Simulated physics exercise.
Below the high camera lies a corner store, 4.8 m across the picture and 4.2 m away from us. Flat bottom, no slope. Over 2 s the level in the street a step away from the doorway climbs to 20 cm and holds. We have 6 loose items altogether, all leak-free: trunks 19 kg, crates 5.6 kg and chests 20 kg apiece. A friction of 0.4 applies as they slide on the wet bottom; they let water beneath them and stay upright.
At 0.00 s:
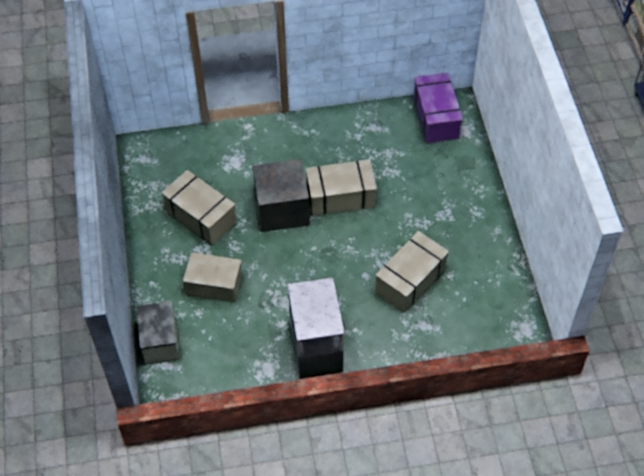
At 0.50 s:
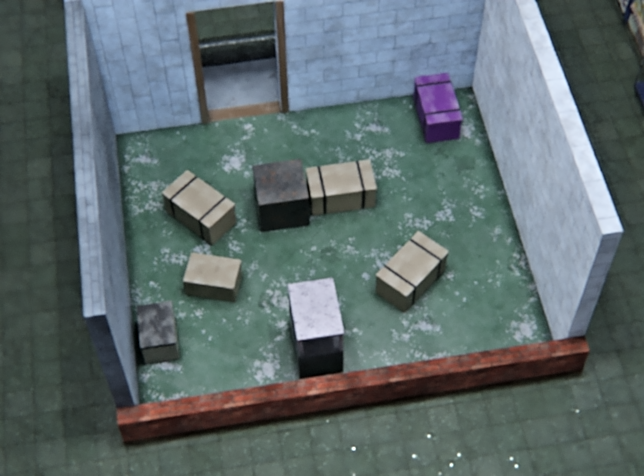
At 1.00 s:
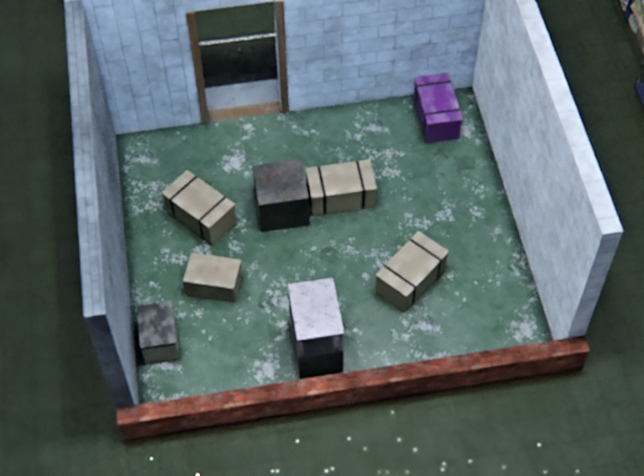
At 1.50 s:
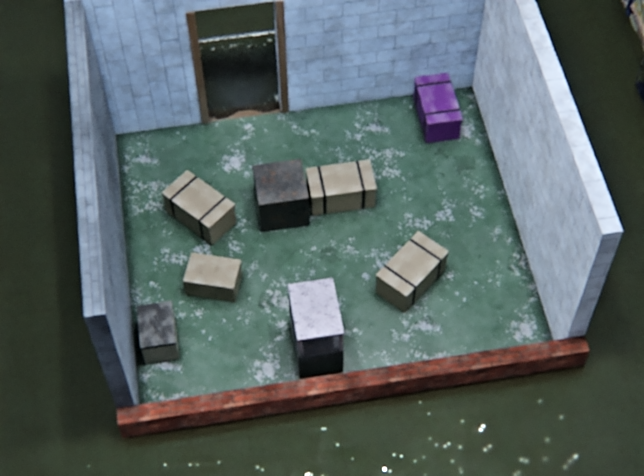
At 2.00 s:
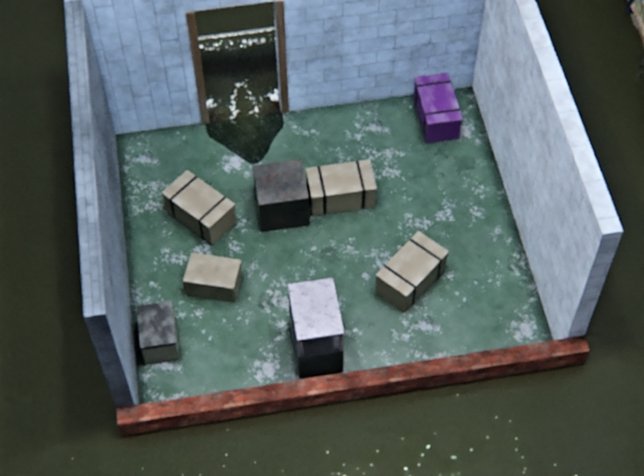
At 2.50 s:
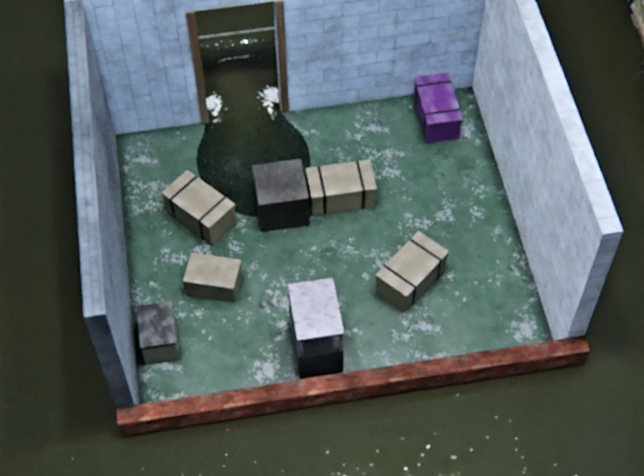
Dark water rises over the paving around a walled store, then pushes through the open doorway at the back and spreads across the green floor toward the nearest boxes, while the purple trunk and the other boxes stay still.
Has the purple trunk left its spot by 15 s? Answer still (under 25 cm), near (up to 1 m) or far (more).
Near.
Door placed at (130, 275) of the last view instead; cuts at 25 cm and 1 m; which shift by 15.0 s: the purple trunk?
Result for the purple trunk - displaced a long way.
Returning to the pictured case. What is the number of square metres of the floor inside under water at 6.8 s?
Around 16 m2 of it.
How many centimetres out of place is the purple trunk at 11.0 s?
By that time, close to 40 cm.
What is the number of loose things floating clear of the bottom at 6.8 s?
2.
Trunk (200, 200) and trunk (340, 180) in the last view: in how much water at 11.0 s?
Roughly 7 and 5 cm.
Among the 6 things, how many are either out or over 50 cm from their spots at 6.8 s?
By my tally, 2.
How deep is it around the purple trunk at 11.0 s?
Near 5 cm deep.
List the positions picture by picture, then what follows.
The first frame shows the purple trunk at (438, 98), on the bottom; water covers 0.0 m2; 0 of 6 have shifted.
The second frame shows the purple trunk at (438, 98), on the bottom; 0.0 m2 under water; 0 of 6 have shifted.
The third frame shows the purple trunk at (438, 98), on the bottom; water covers 0.0 m2; 0 of 6 have shifted.
The fourth frame shows the purple trunk at (438, 98), on the bottom; 0.0 m2 under water; 0 of 6 have shifted.
The fifth frame shows the purple trunk at (438, 98) rests on the ground; water covers 0.5 m2; 0 of 6 have shifted.
The sixth frame shows the purple trunk at (438, 98) rests on the ground; 1.6 m2 under water; 0 of 6 have shifted.
After 3.5 s the purple trunk is near (438, 98), 0.0 m from its start, aground; 0 afloat.
After 6.8 s the purple trunk is near (438, 98), 0.0 m from its start, aground; 2 afloat.
After 11.0 s the purple trunk is near (408, 110), 0.4 m from its start, aground; 4 afloat.
After 15.0 s the purple trunk is near (398, 112), 0.6 m from its start, afloat; 5 afloat.
